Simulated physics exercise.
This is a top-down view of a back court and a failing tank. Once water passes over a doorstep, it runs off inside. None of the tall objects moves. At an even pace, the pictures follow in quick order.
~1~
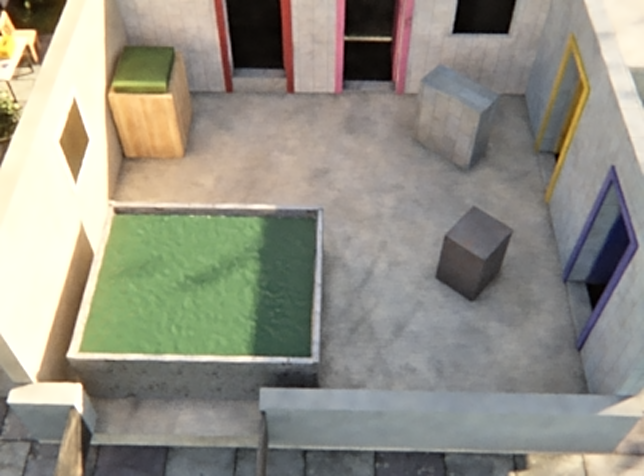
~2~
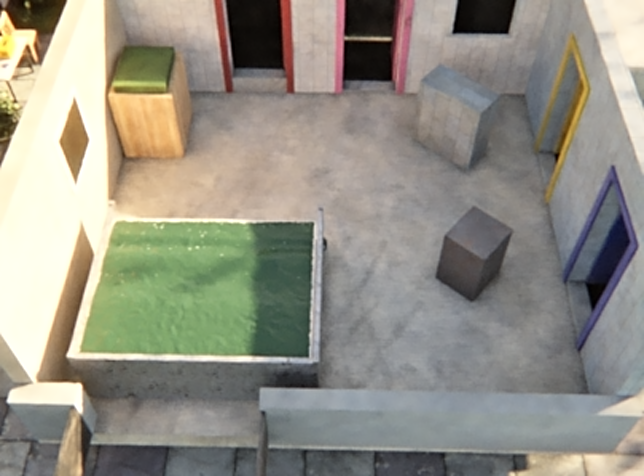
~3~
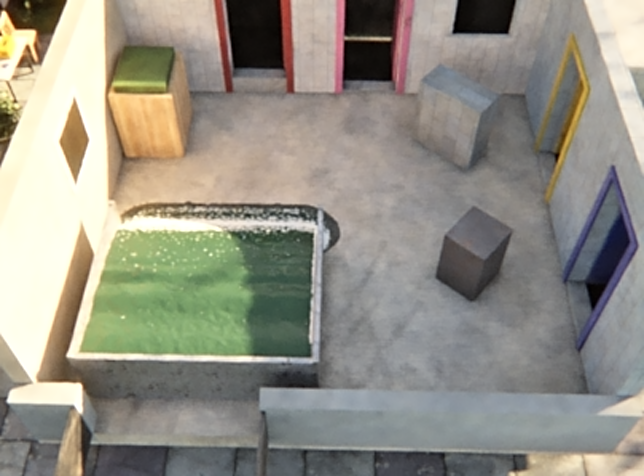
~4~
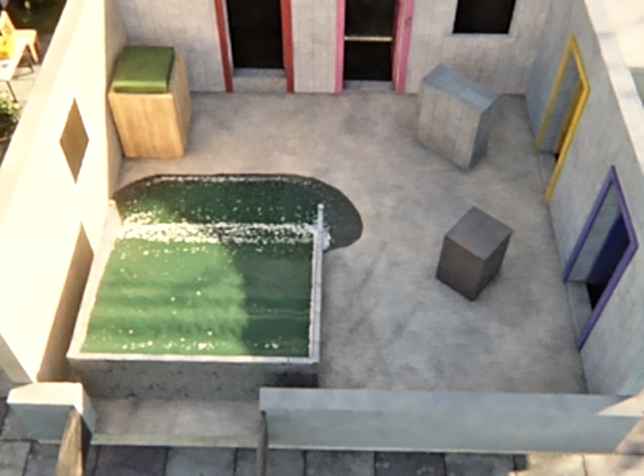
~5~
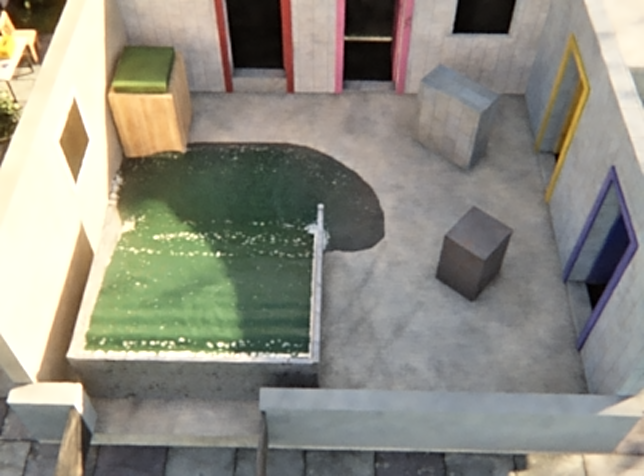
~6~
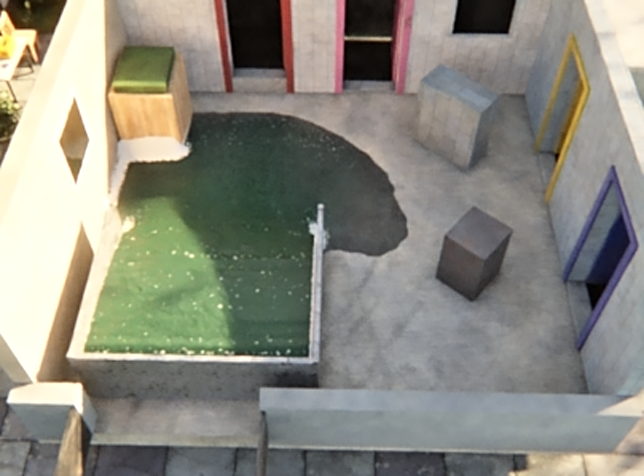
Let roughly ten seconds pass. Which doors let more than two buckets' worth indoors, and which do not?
My prediction: Most likely the blue door gets too much water; most likely the yellow door gets too much water; most likely the red door gets too much water; most likely the pink door gets too much water.
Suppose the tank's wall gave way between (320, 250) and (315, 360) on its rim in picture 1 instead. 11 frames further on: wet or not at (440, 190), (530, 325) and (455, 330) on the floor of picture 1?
Taking the points in order: Swamped, swamped and swamped.
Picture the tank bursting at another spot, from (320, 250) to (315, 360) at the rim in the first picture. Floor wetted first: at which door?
First comes the one in blue.
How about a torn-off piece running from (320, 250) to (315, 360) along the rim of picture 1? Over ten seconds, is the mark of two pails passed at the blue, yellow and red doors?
Blue: Crosses the line; yellow: Crosses the line; red: Falls short.
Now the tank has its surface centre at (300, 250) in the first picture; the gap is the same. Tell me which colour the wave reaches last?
That would be the blue one.
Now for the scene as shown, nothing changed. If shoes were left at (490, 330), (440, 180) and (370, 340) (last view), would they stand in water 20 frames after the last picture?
Result, in that order: Not wetted / wetted / not wetted.
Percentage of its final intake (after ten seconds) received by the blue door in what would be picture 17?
Working it through, I arrive at 0 %.
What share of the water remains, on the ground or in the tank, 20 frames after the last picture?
That works out to about 90 per cent.
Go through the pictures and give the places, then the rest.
Still water in the water tank at (206, 280), in the first frame.
Water pours out on the water tank's far side and has run to a hidden place, in the second frame.
The front is at a hidden place, out from the gap on the water tank's far side, in the third frame.
Water pours out on the water tank's far side and has run to (113, 199), in the fourth frame.
Water pours out on the water tank's far side and has run to (135, 158), in the fifth frame.
The front is at (193, 118), out from the gap on the water tank's far side, in the sixth frame.
A moment on, water covers 50 % of the floor; the blue door not reached, the yellow door not reached, the red door over two buckets in, the pink door under two buckets in.
Next, water covers 50 % of the floor; the blue door not reached, the yellow door not reached, the red door far over two buckets in, the pink door far over two buckets in.
Then, water covers 65 % of the floor; the blue door not reached, the yellow door under two buckets in, the red door far over two buckets in, the pink door far over two buckets in.
Later, water covers 95 % of the floor; the blue door over two buckets in, the yellow door over two buckets in, the red door far over two buckets in, the pink door far over two buckets in.
In the end, water covers 100 % of the floor; the blue door over two buckets in, the yellow door far over two buckets in, the red door far over two buckets in, the pink door far over two buckets in.
